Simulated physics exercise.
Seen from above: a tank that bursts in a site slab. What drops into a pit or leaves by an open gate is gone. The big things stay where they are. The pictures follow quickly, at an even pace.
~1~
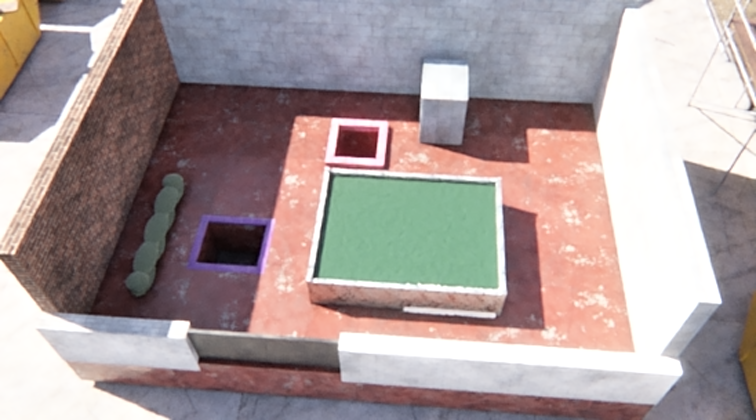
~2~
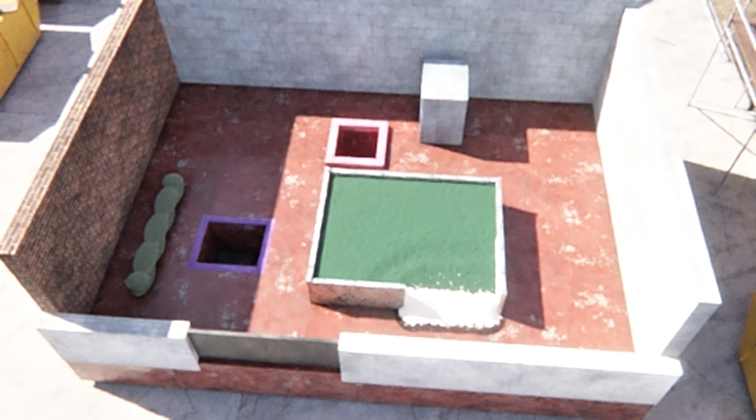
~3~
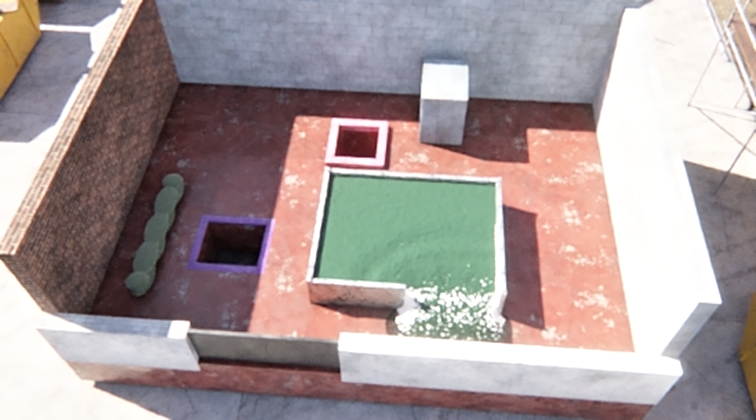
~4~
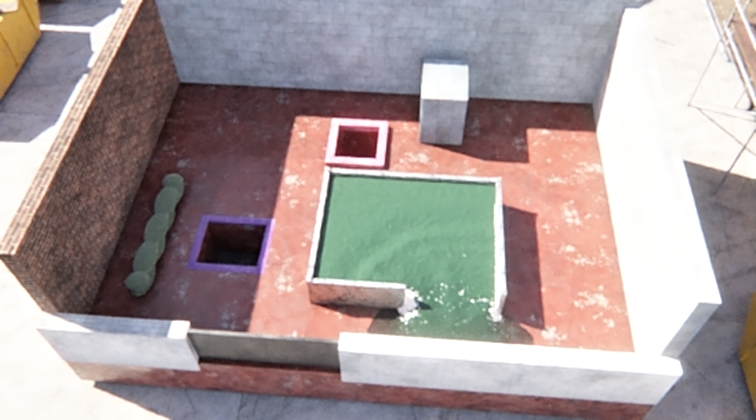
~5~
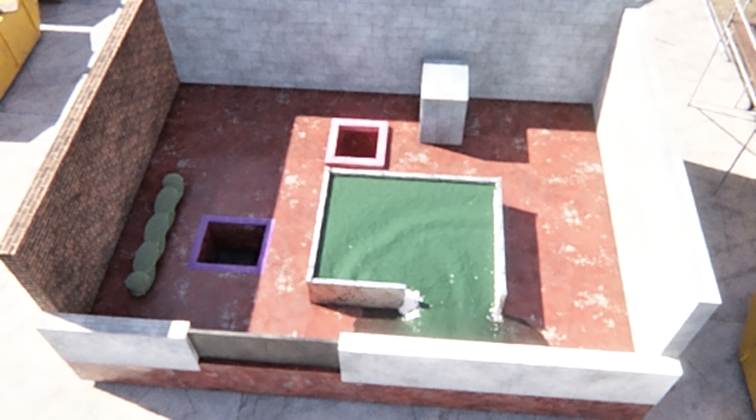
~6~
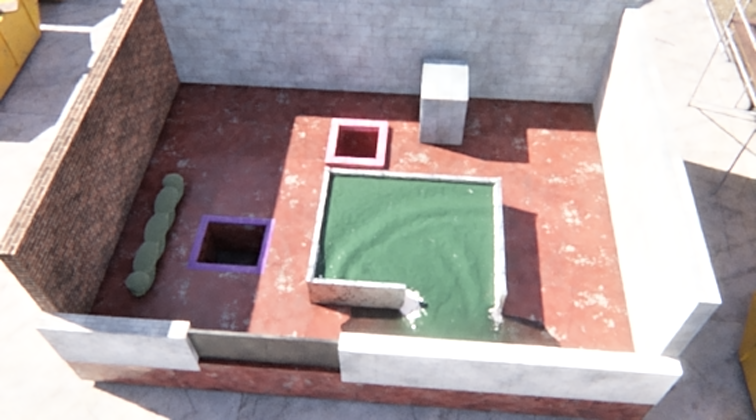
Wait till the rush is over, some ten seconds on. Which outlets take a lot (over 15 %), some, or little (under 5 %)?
In the end: The gate takes under 5 %; the purple pit takes from 5 to 15 %; the pink pit takes under 5 %.
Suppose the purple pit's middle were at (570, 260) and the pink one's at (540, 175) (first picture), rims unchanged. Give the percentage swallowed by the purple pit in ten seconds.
Parts in a hundred: Purple 30.
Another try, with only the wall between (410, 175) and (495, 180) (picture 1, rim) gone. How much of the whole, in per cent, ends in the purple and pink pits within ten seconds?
In per cent: Purple 0, pink 8.
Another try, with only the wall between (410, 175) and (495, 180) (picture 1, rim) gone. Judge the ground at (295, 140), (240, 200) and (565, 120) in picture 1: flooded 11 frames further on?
In that order: Dry, no water, awash.
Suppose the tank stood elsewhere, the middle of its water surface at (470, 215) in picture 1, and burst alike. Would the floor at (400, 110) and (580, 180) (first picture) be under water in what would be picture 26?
In turn: Clear, flooded.
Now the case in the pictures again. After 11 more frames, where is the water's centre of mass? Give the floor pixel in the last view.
Around (429, 280).
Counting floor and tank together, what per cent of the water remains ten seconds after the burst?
Close to 92 %.
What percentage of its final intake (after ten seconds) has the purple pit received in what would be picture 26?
Close to 15 %.
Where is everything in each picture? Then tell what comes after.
The first frame shows the water tank at (409, 230) is whole and still.
In the second frame, water pours out at (451, 302) and has run to (401, 319).
In the third frame, the front is at (392, 330), out from the gap at (451, 304).
In the fourth frame, water pours out at (451, 304) and has run to a hidden place.
In the fifth frame, the front is at a hidden place, out from the gap at (451, 304).
In the sixth frame, water pours out at (451, 304) and has run to a hidden place.
A moment on, water covers 15 % of the floor; the gate 0 %, the purple pit 0 %, the pink pit 0 %.
Next, water covers 25 % of the floor; the gate 0 %, the purple pit 0 %, the pink pit 0 %.
Then, water covers 45 % of the floor; the gate 0 %, the purple pit 1 %, the pink pit 0 %.
Later, water covers 70 % of the floor; the gate 0 %, the purple pit 3 %, the pink pit 0 %.
In the end, water covers 90 % of the floor; the gate 0 %, the purple pit 7 %, the pink pit 0 %.
